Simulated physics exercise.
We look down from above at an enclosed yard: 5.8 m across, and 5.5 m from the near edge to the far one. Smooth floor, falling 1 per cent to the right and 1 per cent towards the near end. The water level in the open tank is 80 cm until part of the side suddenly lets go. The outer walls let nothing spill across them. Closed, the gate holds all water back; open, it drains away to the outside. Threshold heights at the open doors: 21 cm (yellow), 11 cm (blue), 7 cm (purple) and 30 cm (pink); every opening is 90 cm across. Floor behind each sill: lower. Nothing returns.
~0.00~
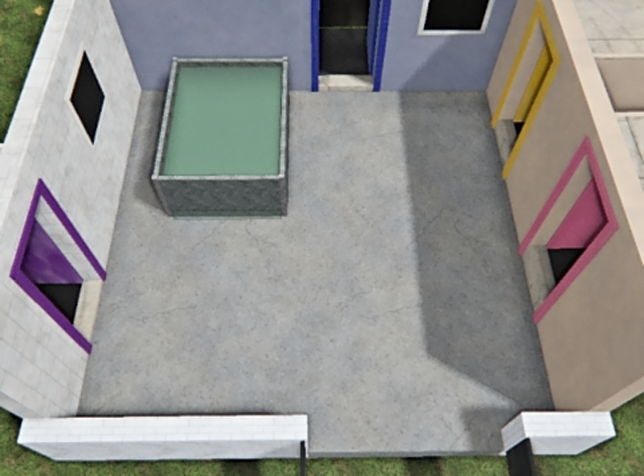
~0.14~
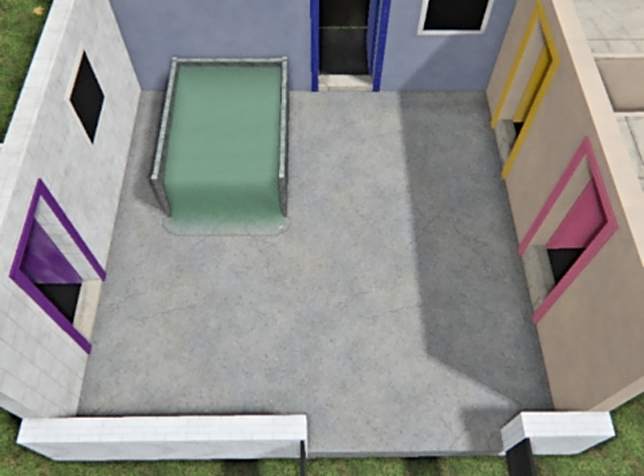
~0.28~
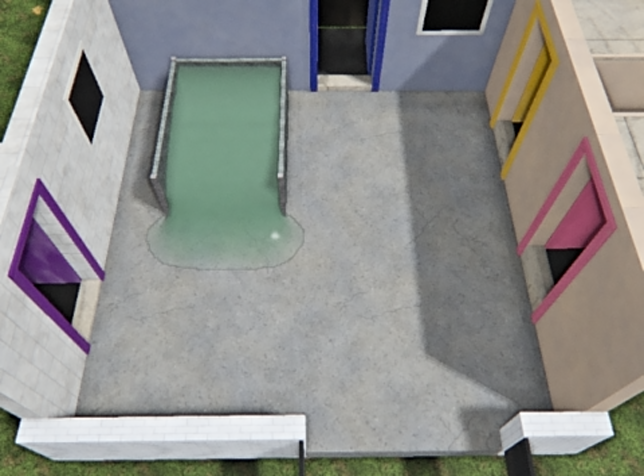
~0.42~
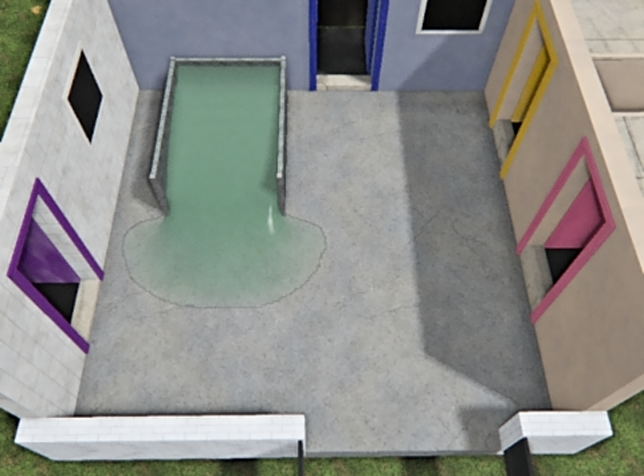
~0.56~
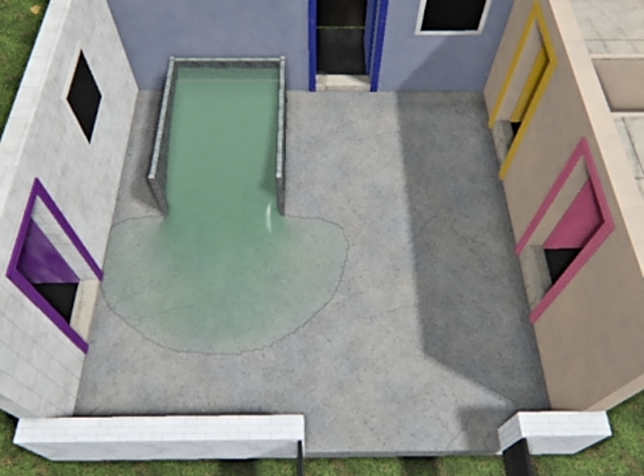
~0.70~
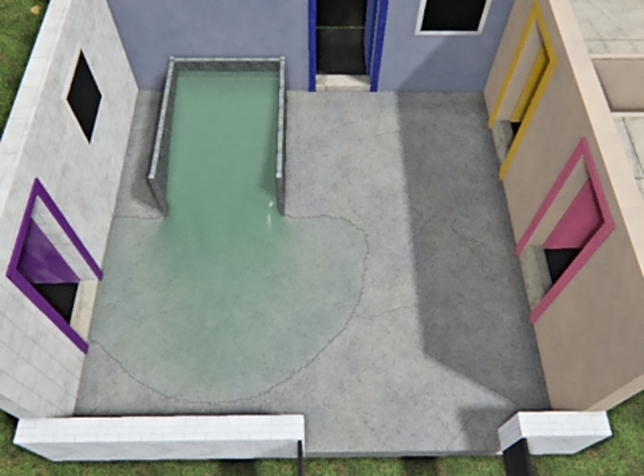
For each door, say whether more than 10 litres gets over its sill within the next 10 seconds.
The yellow door lets in less than the limit; the blue door lets in less than the limit; the purple door lets in more than the limit; the pink door lets in less than the limit.
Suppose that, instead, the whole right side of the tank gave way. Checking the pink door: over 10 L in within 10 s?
Pink: Falls short.
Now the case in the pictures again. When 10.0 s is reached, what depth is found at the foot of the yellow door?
Average: ~ 7.0 cm.
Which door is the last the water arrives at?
Blue.
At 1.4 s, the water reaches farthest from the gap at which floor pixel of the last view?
Somewhere near pixel (408, 429).
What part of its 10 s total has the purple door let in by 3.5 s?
Some 70 per cent by then.
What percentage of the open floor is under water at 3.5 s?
Some 45 per cent of the floor is wet.
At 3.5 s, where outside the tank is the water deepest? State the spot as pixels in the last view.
Look around (540, 412).
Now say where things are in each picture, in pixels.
The first picture shows still water, 80 cm deep, in the open tank at (226, 118).
In the second picture, water pours out at (224, 200) and has run 0.9 m, to (167, 220); typically 6 cm deep outside, 80 cm at the open tank's back.
In the third picture, water pours out at (224, 203) and has run 1.1 m, to (291, 249); typically 14 cm deep outside, 80 cm at the open tank's back.
In the fourth picture, the front is at (289, 287), 1.5 m from the gap at (224, 203); 2.9 m2 of floor is under water; 76 cm left at the back of the open tank.
In the fifth picture, water pours out at (223, 204) and has run 2.1 m, to (259, 343); typically 8 cm deep outside, 68 cm at the open tank's back.
In the sixth picture, water pours out at (223, 205) and has run 2.6 m, to (218, 395); typically 6 cm deep outside, 68 cm at the open tank's back.
After 1.4 s water covers 45 % of the floor and is deepest (46 cm) near (71, 433); yellow door not reached, blue door not reached, purple door 16 cm at the sill, 6 L in, pink door not reached.
After 2.2 s water covers 45 % of the floor and is deepest (44 cm) near (86, 433); yellow door not reached, blue door not reached, purple door 14 cm at the sill, 32 L in, pink door not reached.
After 3.5 s water covers 45 % of the floor and is deepest (28 cm) near (540, 412); yellow door not reached, blue door not reached, purple door 19 cm at the sill, 124 L in, pink door 1 cm at the sill, 0 L in.
After 6.0 s water covers 80 % of the floor and is deepest (16 cm) near (543, 428); yellow door 3 cm at the sill, 0 L in, blue door not reached, purple door 9 cm at the sill, 178 L in, pink door 13 cm at the sill, 0 L in.
After 10.0 s water covers 95 % of the floor and is deepest (10 cm) near (543, 428); yellow door 7 cm at the sill, 0 L in, blue door 7 cm at the sill, 0 L in, purple door 3 cm at the sill, 180 L in, pink door 8 cm at the sill, 0 L in.
